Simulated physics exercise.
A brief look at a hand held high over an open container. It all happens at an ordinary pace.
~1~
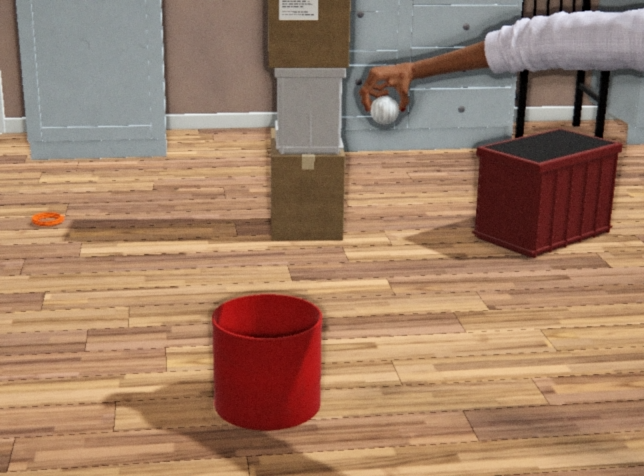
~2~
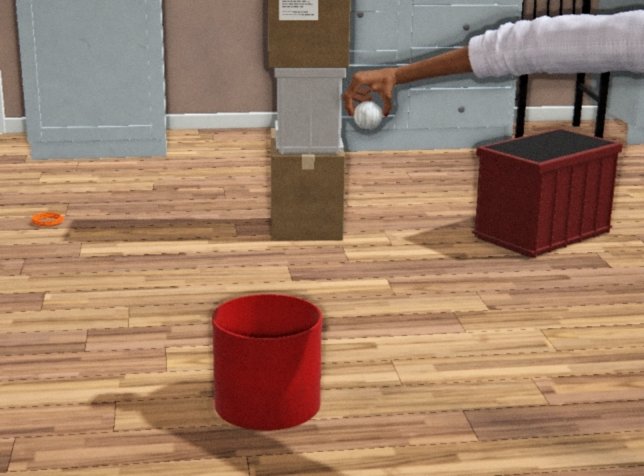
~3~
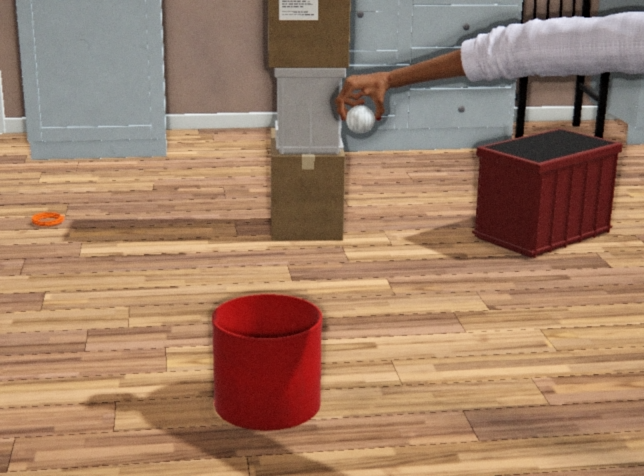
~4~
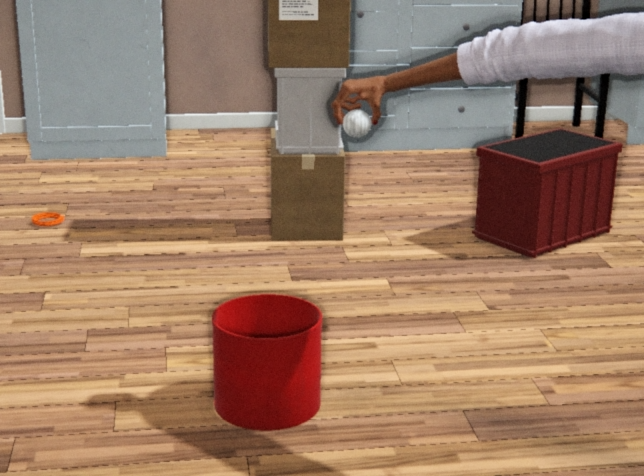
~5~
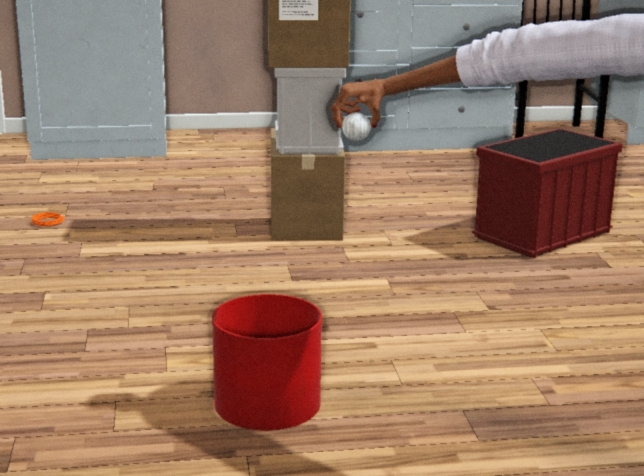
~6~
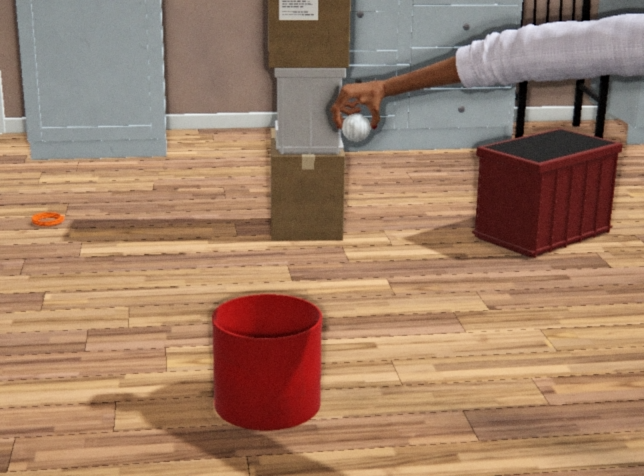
Hand in a white sleeve holding a small white onion, moving slightly left and down above a red bin, then staying nearly still.
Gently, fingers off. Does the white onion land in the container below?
It stays out.
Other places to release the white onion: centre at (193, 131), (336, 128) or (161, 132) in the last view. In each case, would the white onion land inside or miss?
Try by try, the white onion does not go in, does not go in, does not go in.
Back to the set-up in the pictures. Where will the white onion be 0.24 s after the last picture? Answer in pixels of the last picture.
(354, 208).
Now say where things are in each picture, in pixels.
Still on the way; white onion (385, 110); bin (267, 360), in the first picture.
Still on the way; white onion (368, 115); bin (267, 360), in the second picture.
Still on the way; white onion (360, 119); bin (267, 360), in the third picture.
Still on the way; white onion (357, 123); bin (267, 360), in the fourth picture.
Still on the way; white onion (356, 126); bin (267, 360), in the fifth picture.
In place, still held; white onion (356, 128); bin (267, 360), in the sixth picture.
Then, 0.24 s on from there, white onion on its way down near (354, 208).
In the end, the white onion ends up outside, near (350, 387).
